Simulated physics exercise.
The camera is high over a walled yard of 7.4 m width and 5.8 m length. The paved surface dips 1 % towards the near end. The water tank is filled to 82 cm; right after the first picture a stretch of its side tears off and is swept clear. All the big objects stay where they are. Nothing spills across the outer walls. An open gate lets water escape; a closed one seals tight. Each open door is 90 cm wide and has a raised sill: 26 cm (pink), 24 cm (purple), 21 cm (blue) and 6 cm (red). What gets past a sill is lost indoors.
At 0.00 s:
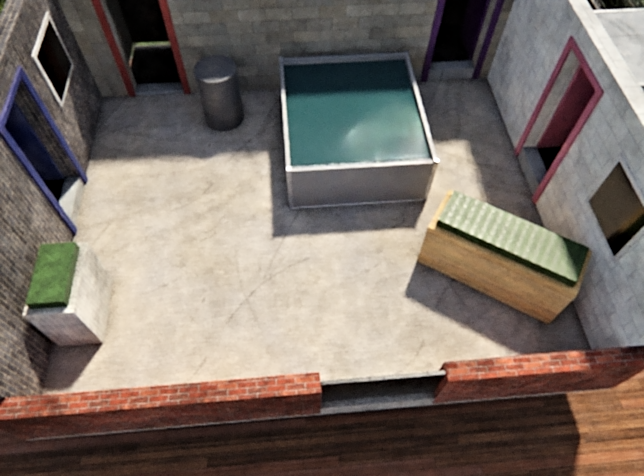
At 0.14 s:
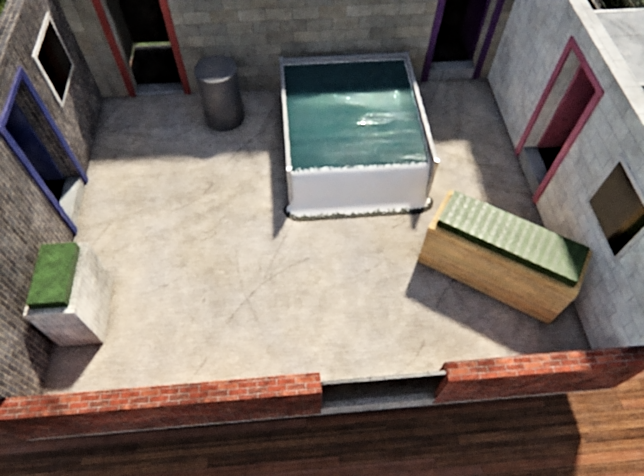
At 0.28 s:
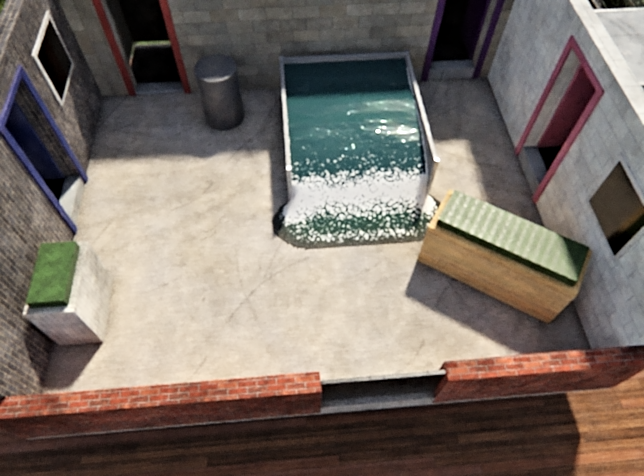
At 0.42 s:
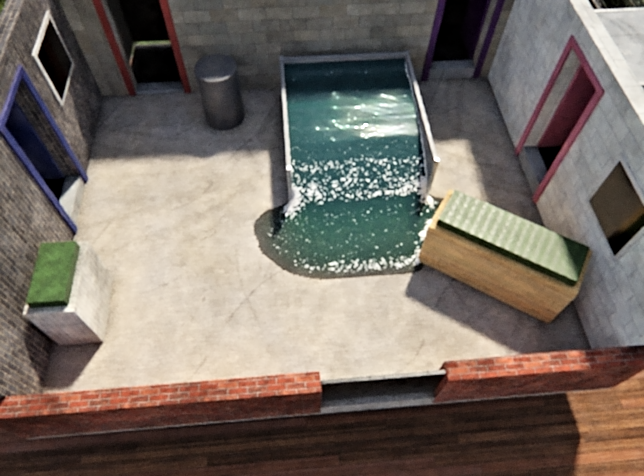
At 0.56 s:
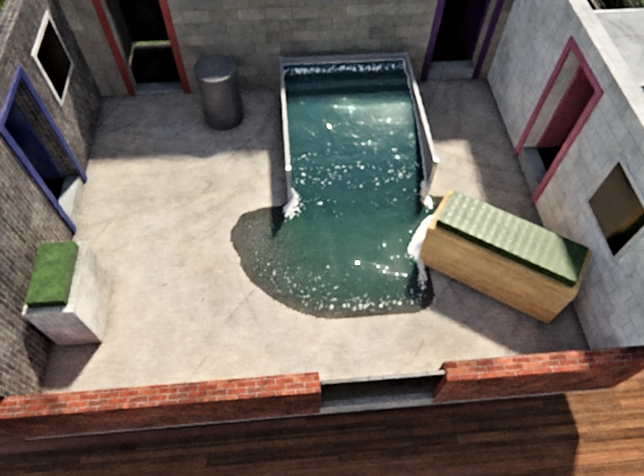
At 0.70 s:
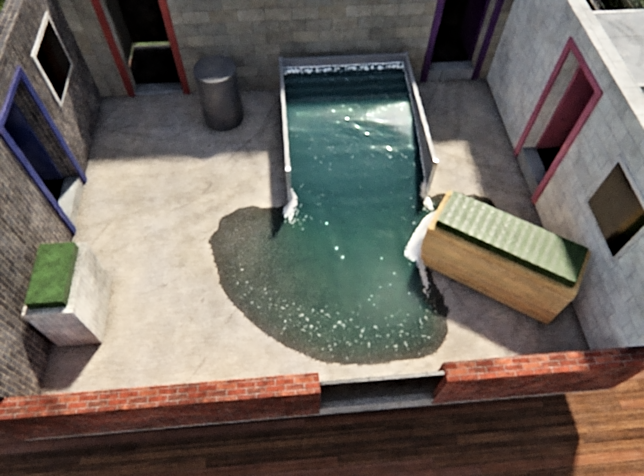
A walled, paved courtyard with grey block and brick walls is seen from high above, with a low red brick wall along the near side. A square tank of green water stands at the back near a grey metal cylinder, with a green-topped wooden box to the right, a smaller green-topped block at left, and coloured doorways around. The tank's near side gives way and foaming water pours out, spreading across the floor in a widening, rounded dark pool past the wooden box.
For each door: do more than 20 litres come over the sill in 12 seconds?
Door by door: At the pink door it keeps below the limit; at the purple door it stays under the limit; at the blue door it does not reach the limit; at the red door it passes the limit.
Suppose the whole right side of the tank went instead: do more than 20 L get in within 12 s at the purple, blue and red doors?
Against that limit: Purple above, blue below, red below.
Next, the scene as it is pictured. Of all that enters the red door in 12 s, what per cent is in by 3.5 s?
Some 0 per cent by then.
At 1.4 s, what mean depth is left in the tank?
About 43 cm.
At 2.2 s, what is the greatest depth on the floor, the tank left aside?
About 50 cm.
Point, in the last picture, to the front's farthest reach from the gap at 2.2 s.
Around (38, 413).
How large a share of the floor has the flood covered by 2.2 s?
About 50 per cent.
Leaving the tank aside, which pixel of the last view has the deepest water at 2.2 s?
Around (360, 386).
After 1.4 s water covers 40 % of the floor and is deepest (58 cm) near (360, 386); pink door not reached, purple door not reached, blue door not reached, red door not reached.
After 2.2 s water covers 50 % of the floor and is deepest (50 cm) near (360, 386); pink door 9 cm at the sill, 0 L in, purple door not reached, blue door not reached, red door not reached.
After 3.5 s water covers 65 % of the floor and is deepest (52 cm) near (96, 409); pink door 9 cm at the sill, 0 L in, purple door not reached, blue door 4 cm at the sill, 0 L in, red door not reached.
After 7.0 s water covers 100 % of the floor and is deepest (22 cm) near (303, 88); pink door 7 cm at the sill, 0 L in, purple door 9 cm at the sill, 0 L in, blue door 10 cm at the sill, 0 L in, red door 17 cm at the sill, 95 L in.
After 12.0 s water covers 100 % of the floor and is deepest (16 cm) near (57, 321); pink door 10 cm at the sill, 0 L in, purple door 6 cm at the sill, 0 L in, blue door 11 cm at the sill, 0 L in, red door 10 cm at the sill, 310 L in.
